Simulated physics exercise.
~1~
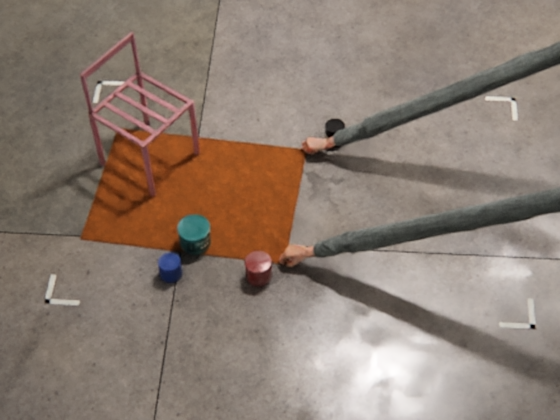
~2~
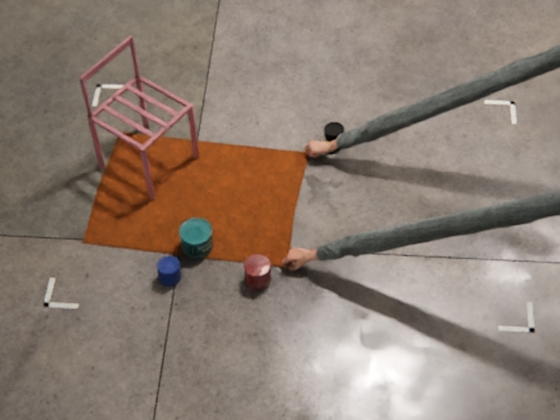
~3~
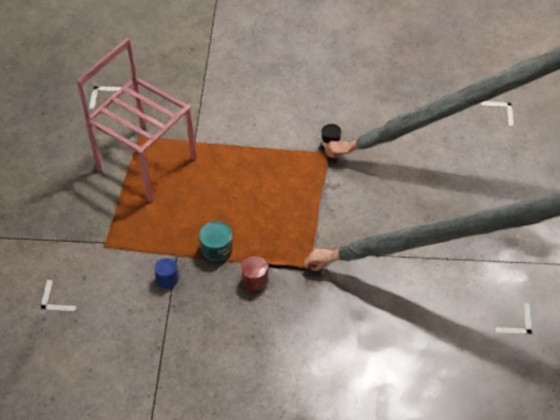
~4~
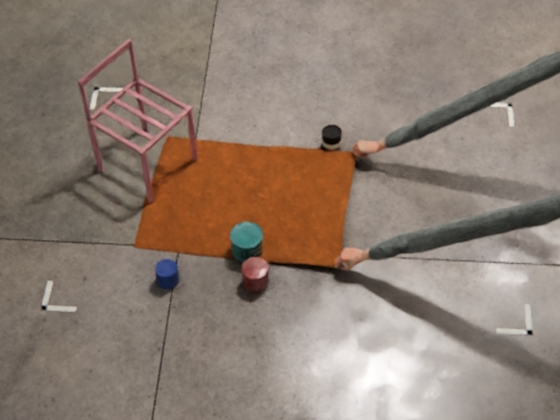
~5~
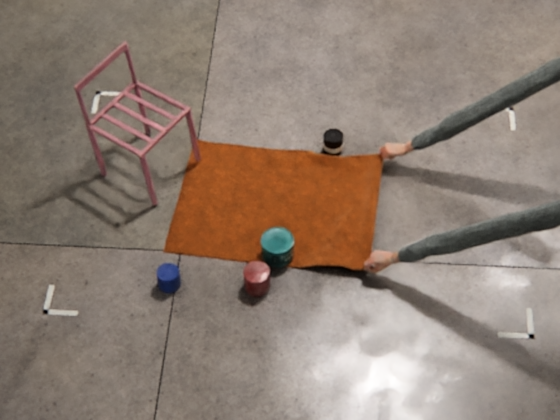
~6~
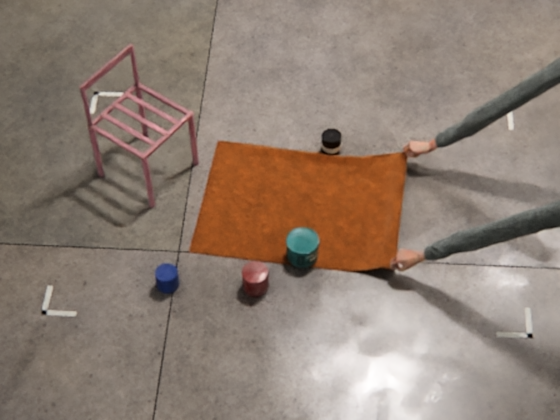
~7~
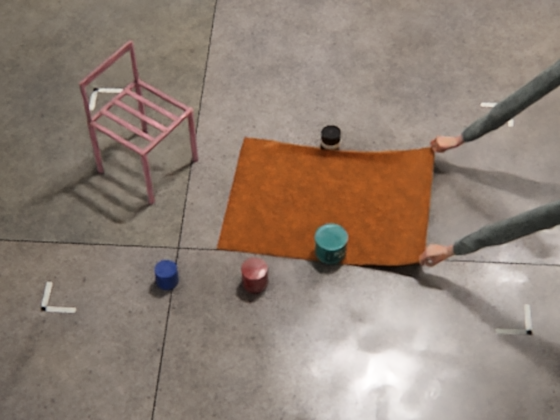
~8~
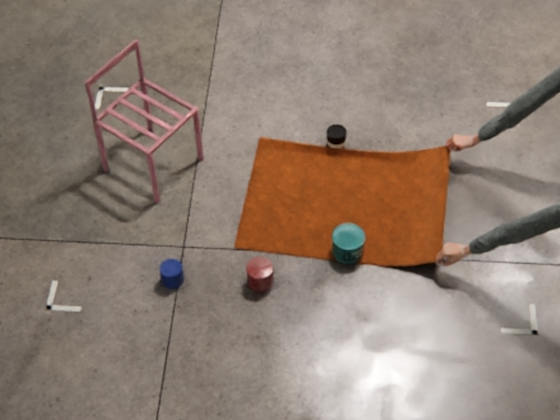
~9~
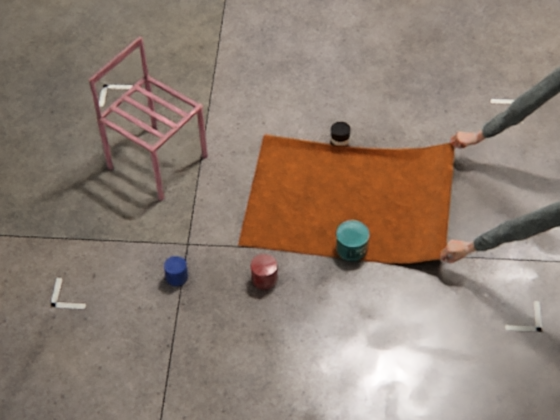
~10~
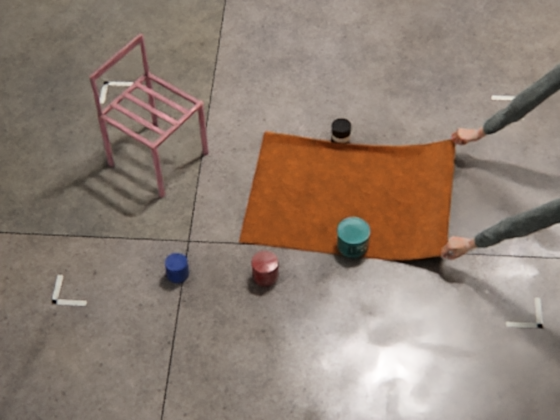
In this clip, two hands pull an orange sheet to the right across a concrete floor, carrying a teal bucket with it, while a pink chair, red and blue tubs and a black pot stay put; the sheet ends clear of the chair, still held.
